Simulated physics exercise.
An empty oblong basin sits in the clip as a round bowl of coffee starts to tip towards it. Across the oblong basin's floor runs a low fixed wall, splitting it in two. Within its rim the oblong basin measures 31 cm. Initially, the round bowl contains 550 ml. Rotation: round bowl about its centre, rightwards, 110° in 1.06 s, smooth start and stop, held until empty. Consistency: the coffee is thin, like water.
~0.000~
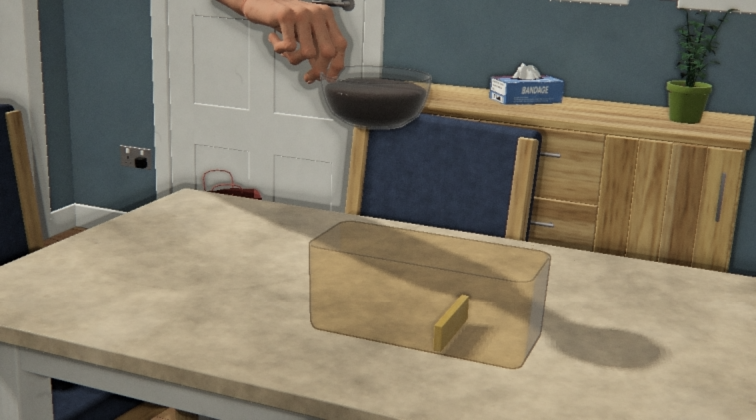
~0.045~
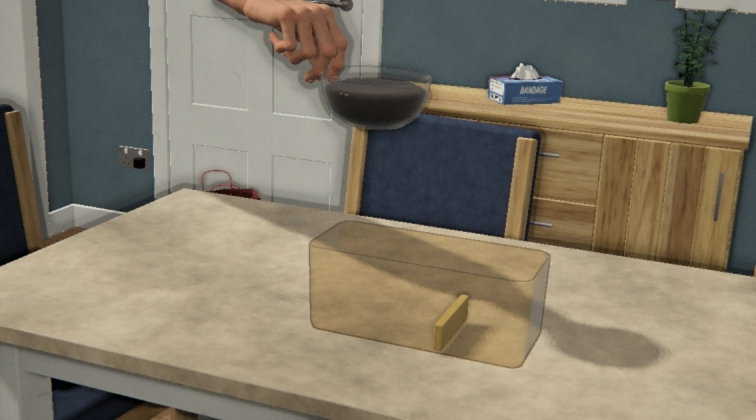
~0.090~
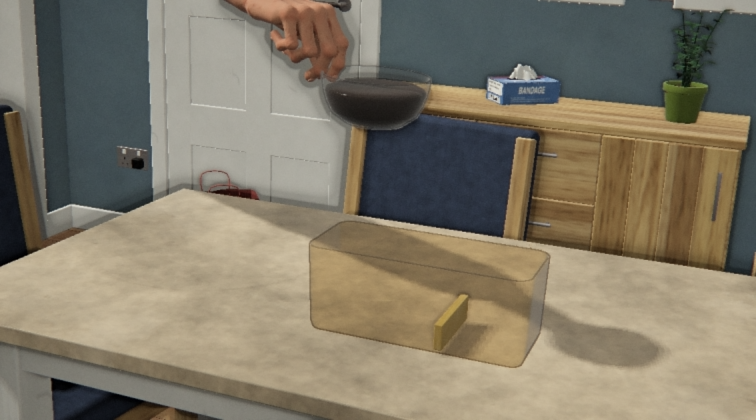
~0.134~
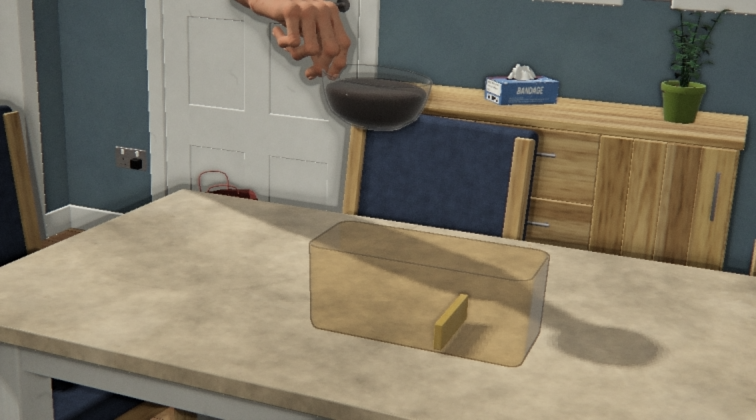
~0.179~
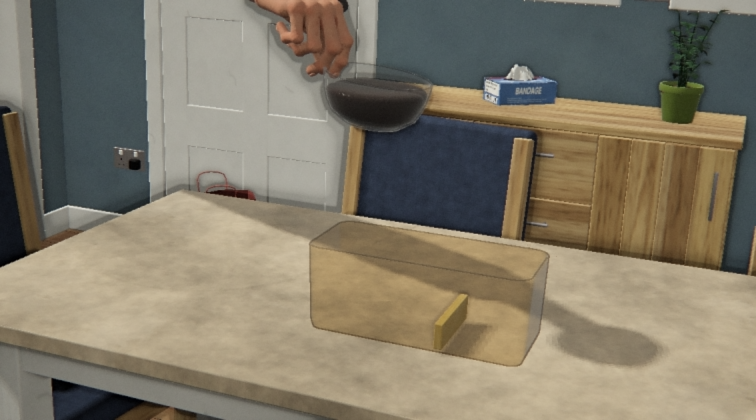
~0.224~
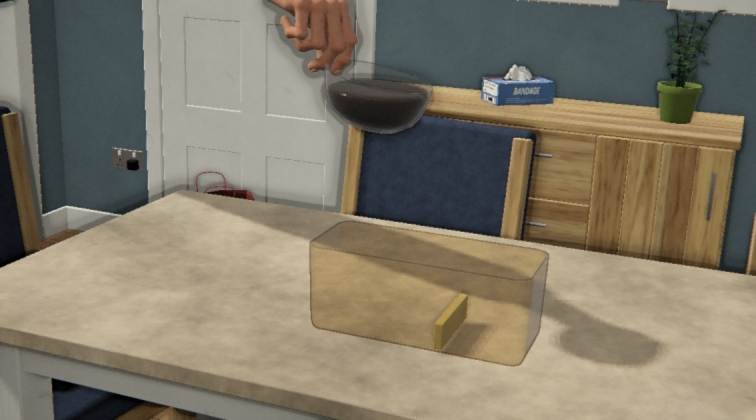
A round bowl of dark liquid hangs level beside a hand, above an empty, see-through oblong basin with a low yellow wall inside, set on a table. The bowl then slowly begins to tilt slightly to the right, while the basin stays still below.
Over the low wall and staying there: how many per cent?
65 out of 100.
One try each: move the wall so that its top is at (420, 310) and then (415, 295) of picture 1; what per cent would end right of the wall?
The first try gives 85 percent and the second 95 percent.
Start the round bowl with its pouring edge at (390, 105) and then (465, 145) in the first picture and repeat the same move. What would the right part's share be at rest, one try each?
Result: 5 per cent, then 85 per cent.
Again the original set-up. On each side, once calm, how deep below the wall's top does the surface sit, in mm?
Left about 30 mm, right about 10 mm.
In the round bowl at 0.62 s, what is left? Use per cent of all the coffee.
About 42 per cent.
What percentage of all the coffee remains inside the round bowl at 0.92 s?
1 per cent or thereabouts.
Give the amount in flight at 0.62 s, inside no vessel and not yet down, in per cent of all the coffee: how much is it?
48 %.
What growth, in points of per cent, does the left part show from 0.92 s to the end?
Close to 12% of the whole.
After 0.62 s the tilt is 70° and 42 per cent is still to pour, 2 is left of the wall and 9 right of it.
After 0.92 s the tilt is 105° and 1 per cent is still to pour, 22 is left of the wall and 66 right of it.
After 1.23 s the tilt is 110° and 0 per cent is still to pour, 34 is left of the wall and 65 right of it.
After 1.56 s the tilt is 110° and 0 per cent is still to pour, 34 is left of the wall and 65 right of it.
In the end 34 per cent lies left of the wall, 65 right of it and 2 outside.
